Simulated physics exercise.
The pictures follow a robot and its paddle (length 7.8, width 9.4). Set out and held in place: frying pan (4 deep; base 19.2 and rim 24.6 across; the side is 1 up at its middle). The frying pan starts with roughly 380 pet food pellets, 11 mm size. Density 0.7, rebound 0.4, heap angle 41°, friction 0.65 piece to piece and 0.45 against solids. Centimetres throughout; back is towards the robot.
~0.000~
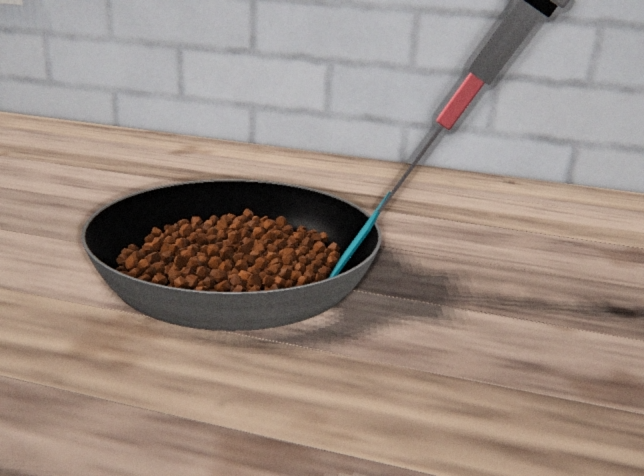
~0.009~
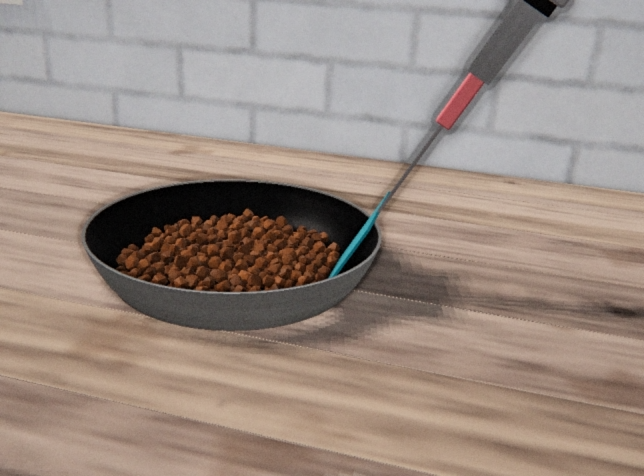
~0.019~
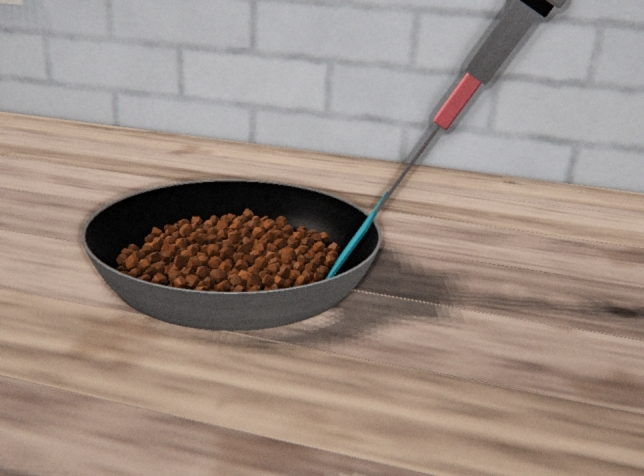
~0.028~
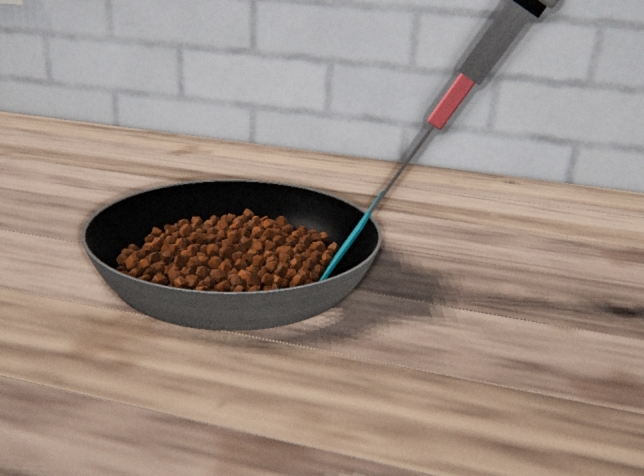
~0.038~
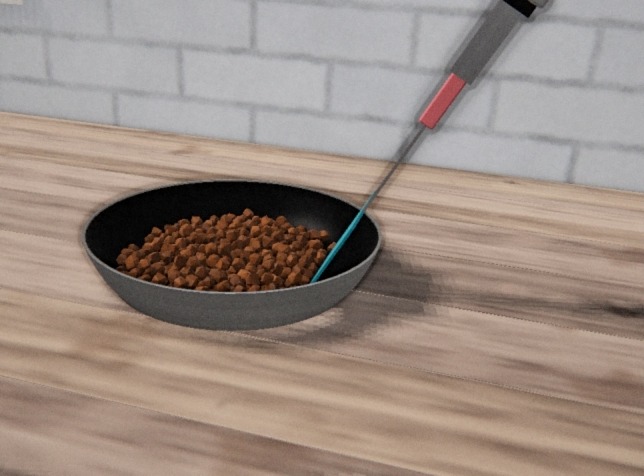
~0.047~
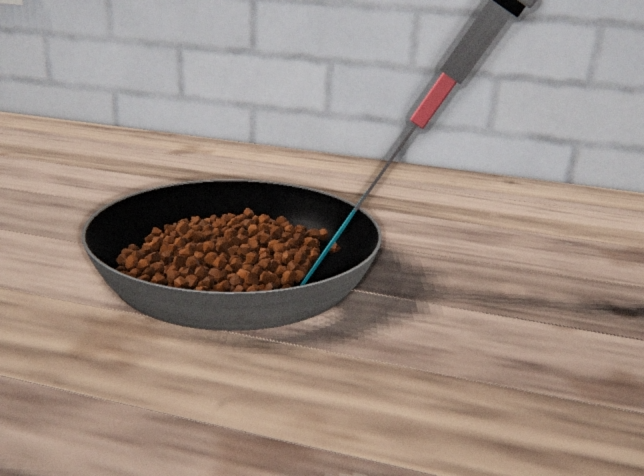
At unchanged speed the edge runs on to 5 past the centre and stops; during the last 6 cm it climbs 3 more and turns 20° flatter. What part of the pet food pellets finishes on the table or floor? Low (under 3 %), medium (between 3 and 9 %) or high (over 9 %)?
Answer: Low; under 3 % of the pet food pellets finish on the table or floor.
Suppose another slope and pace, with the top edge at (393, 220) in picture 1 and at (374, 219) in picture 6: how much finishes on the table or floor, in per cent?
Some 0 per cent.
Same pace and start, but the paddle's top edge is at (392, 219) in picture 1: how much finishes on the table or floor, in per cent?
About 0 per cent.
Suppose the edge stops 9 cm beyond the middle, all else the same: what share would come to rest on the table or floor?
Then about 25 per cent.
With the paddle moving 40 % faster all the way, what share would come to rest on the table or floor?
Then about 5 per cent.
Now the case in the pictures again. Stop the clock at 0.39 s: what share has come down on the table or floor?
About 0 per cent.
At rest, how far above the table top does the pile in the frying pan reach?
About 5.0 cm.
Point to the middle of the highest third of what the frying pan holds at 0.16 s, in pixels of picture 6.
Near (168, 232).
After 0.10 s, sloping 61°, highest piece 4 above the table; 377 in the frying pan.
After 0.16 s, sloping 53°, highest piece 5 above the table; 377 in the frying pan.
After 0.39 s, sloping 41°, highest piece 5 above the table; 375 in the frying pan, 2 on the table or floor.
After 1.44 s, sloping 41°, highest piece 5 above the table; 375 in the frying pan, 2 on the table or floor.
At rest, 375 in the frying pan, 2 on the table or floor. That is 1 % on the table or floor.
